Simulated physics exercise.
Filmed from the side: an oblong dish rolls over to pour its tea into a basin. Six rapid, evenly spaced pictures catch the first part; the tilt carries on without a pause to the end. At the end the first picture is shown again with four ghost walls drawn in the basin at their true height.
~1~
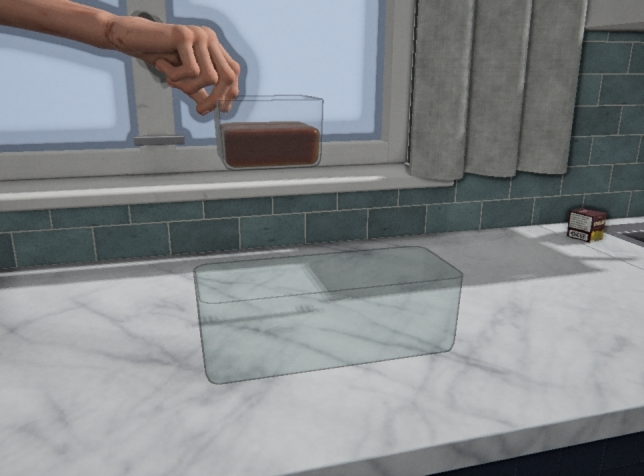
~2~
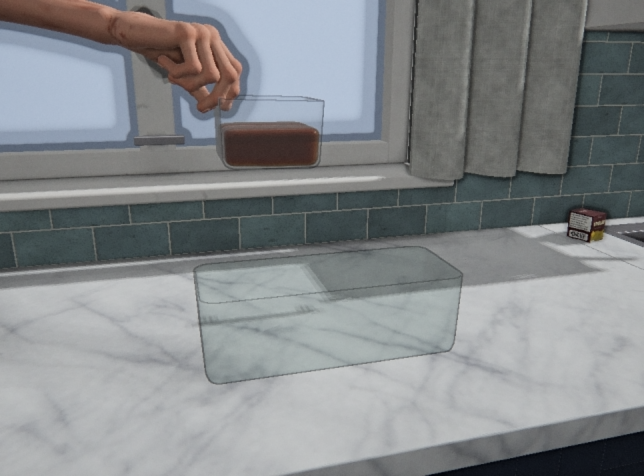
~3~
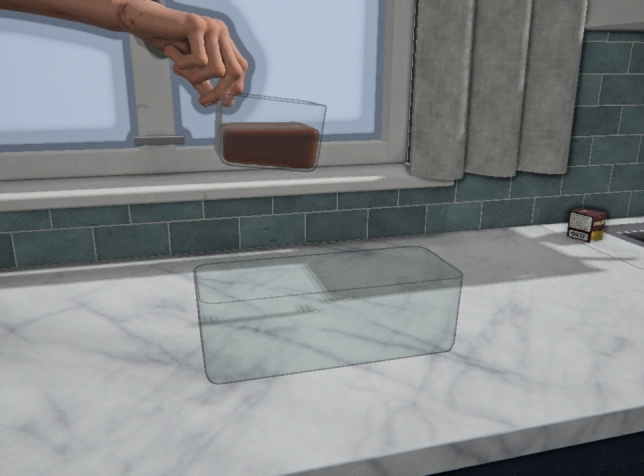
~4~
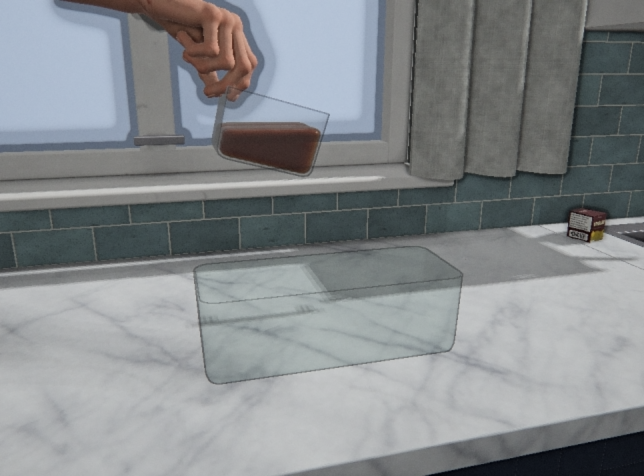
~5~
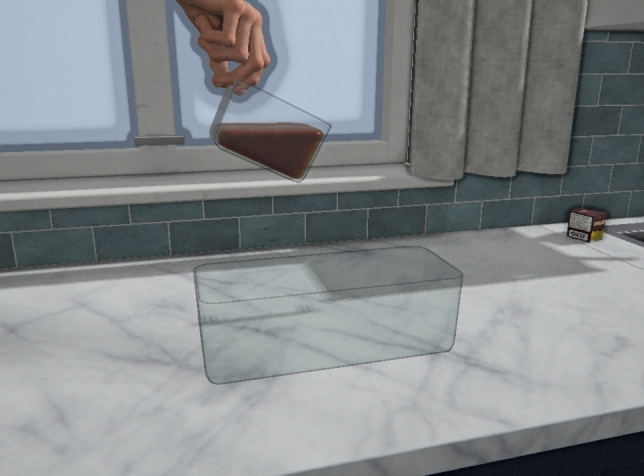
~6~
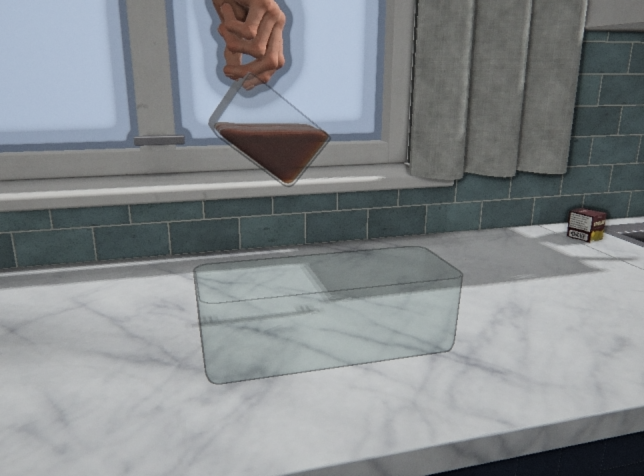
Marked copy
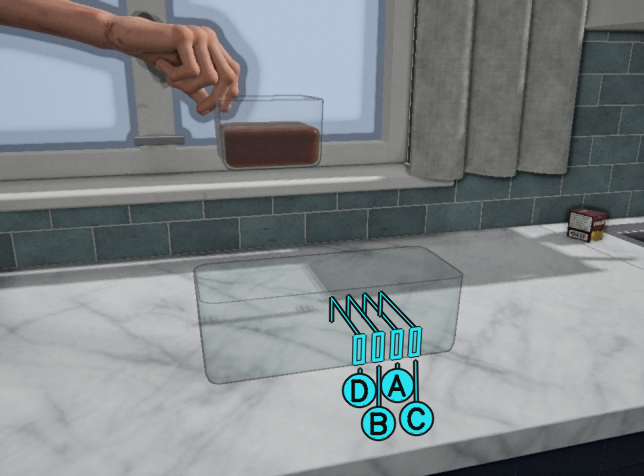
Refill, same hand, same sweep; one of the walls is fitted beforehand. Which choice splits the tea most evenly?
Take B.
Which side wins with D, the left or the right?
The right side.
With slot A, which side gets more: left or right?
The left one.
In cyan, A at (397, 363); B at (379, 366); C at (415, 361); D at (360, 369).
For slot A, about 86 % ends left of the wall and 12 % right of it.
For slot B, about 46 % ends left of the wall and 52 % right of it.
For slot C, about 93 % ends left of the wall and 5 % right of it.
For slot D, about 21 % ends left of the wall and 78 % right of it.
